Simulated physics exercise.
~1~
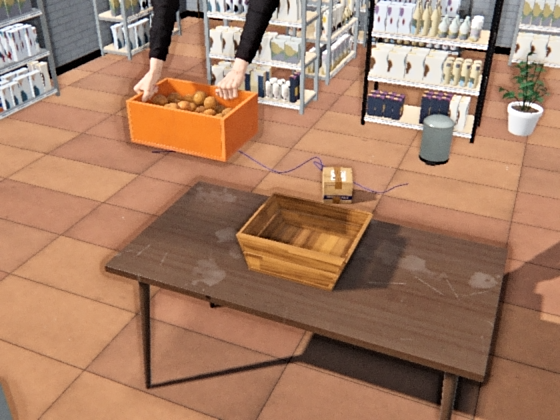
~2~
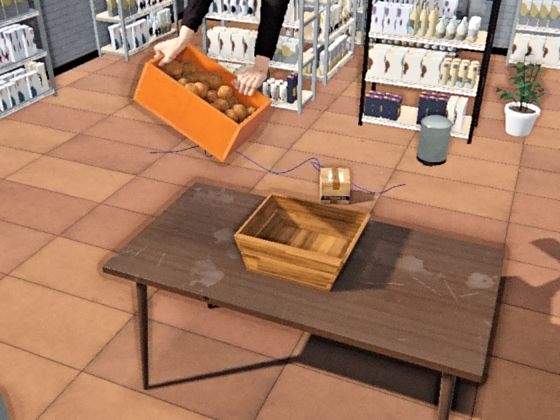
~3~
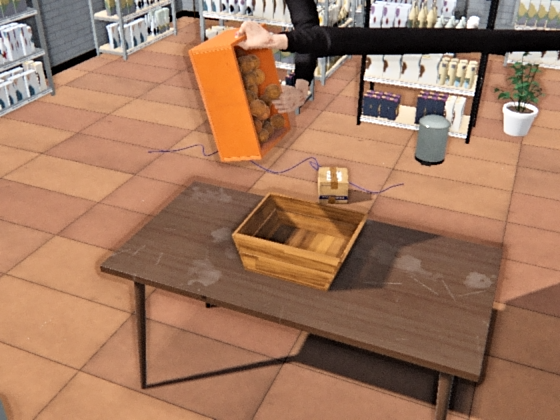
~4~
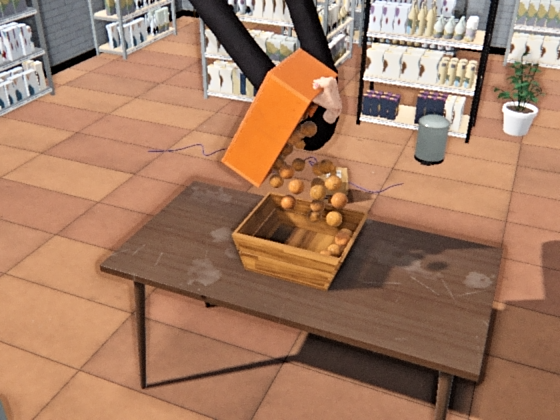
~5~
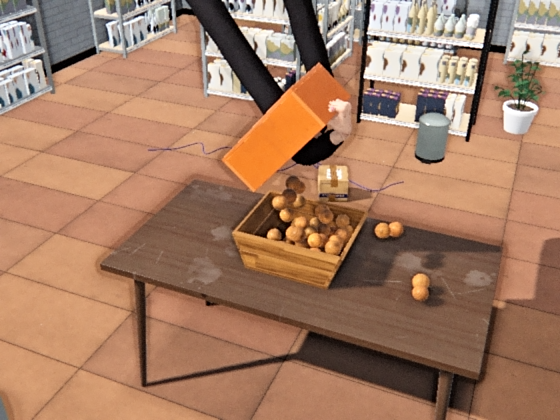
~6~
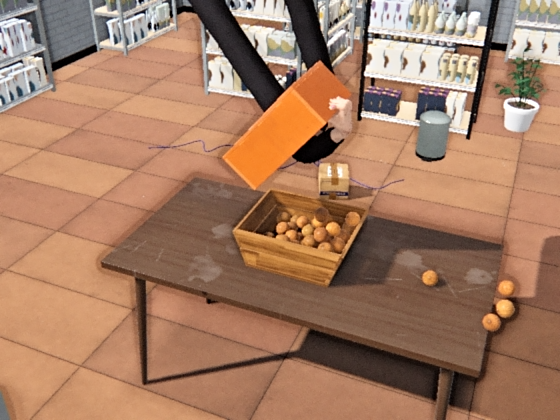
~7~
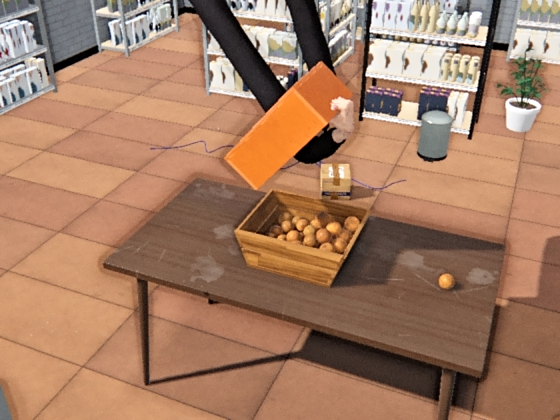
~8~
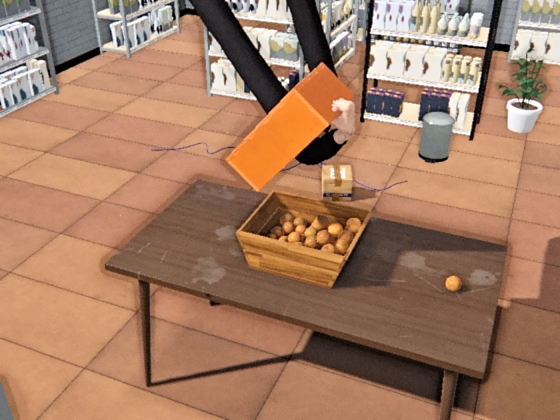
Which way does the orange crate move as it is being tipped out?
The orange crate moves to the right as it is tipped over the wooden tray.
